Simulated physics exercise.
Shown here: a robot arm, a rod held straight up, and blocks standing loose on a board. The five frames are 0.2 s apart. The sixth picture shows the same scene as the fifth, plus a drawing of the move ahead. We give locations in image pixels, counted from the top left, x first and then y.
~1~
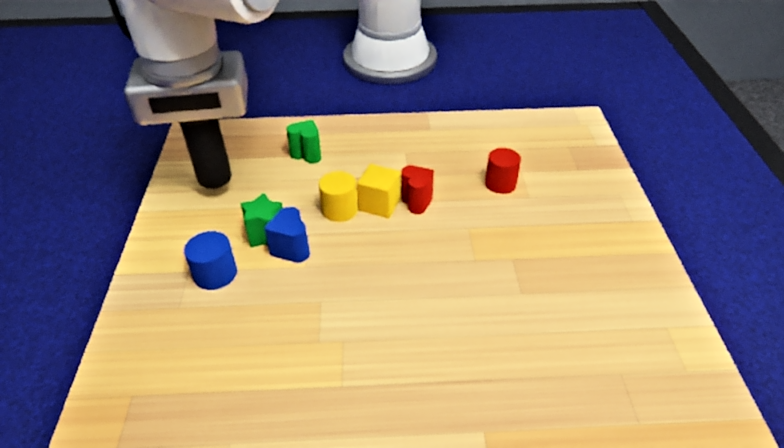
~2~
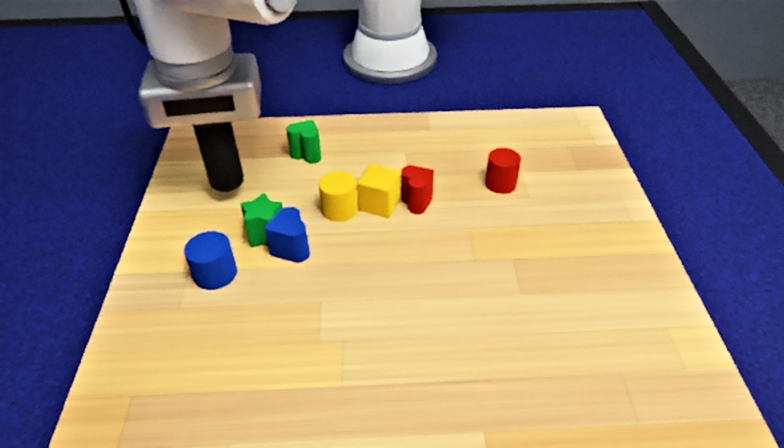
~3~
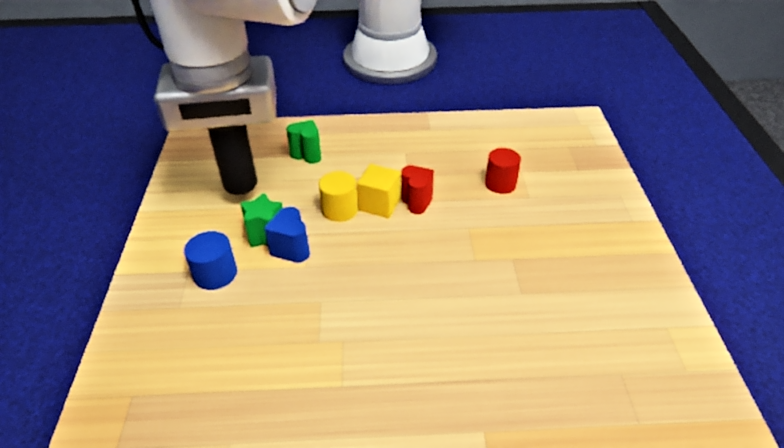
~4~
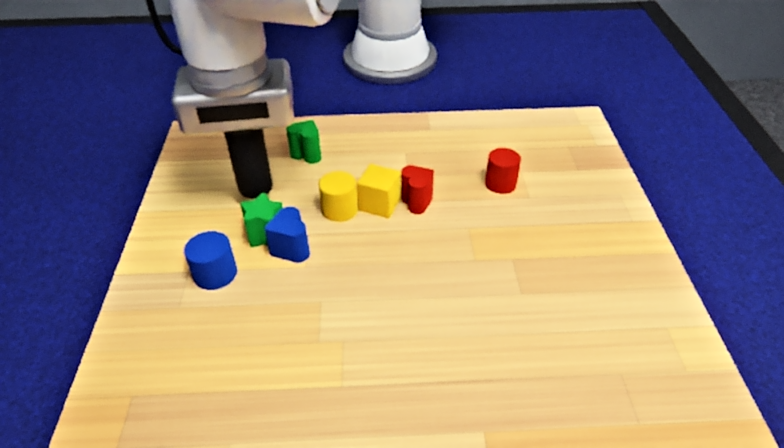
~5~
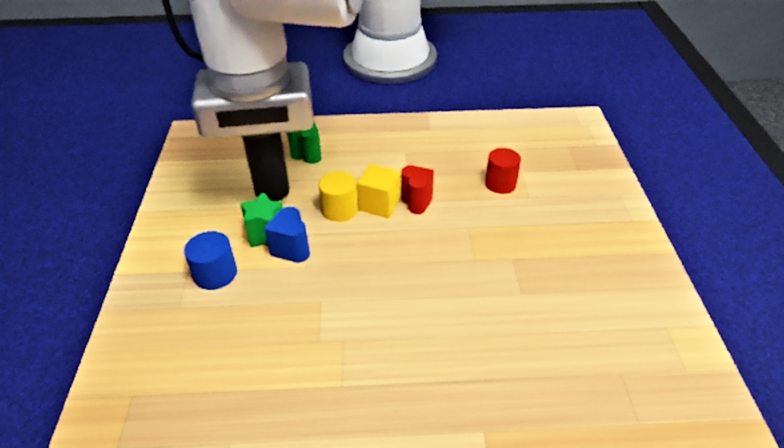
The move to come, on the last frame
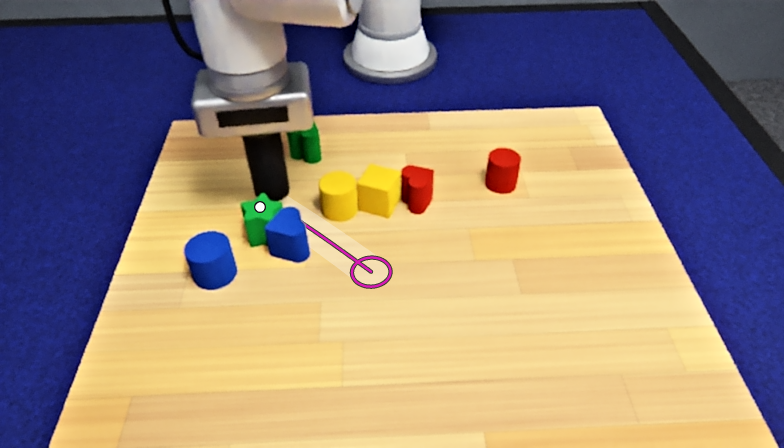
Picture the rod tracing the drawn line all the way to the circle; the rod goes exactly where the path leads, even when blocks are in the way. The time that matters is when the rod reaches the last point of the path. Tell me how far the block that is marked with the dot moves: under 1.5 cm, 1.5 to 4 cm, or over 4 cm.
Range: Under 1.5 cm.
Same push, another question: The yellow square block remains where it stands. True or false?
The statement is correct.
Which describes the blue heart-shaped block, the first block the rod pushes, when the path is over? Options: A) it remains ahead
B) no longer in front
Answer: B.
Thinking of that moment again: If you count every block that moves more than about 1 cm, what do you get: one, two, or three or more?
Going by the path, one block will move.
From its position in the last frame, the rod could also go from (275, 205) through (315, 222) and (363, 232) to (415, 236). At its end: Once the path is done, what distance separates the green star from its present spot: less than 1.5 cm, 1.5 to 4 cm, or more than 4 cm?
Of the three bands, it's under 1.5 cm.
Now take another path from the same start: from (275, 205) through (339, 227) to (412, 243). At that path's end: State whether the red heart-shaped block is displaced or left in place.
When the path is over, the red heart-shaped block has left its spot.
The line goes straight from (275, 205) to (371, 272); the dot is on the green star.
On the path given first. One third of the way, rod at (304, 213); blue heart-shaped block at (288, 226), turned 15° clockwise.
Two thirds of the way, rod at (337, 235); blue heart-shaped block at (292, 233), turned 60° clockwise.
At the end, rod at (371, 259); green star unmoved; blue heart-shaped block at (292, 233), turned 60° clockwise; yellow square block unmoved.
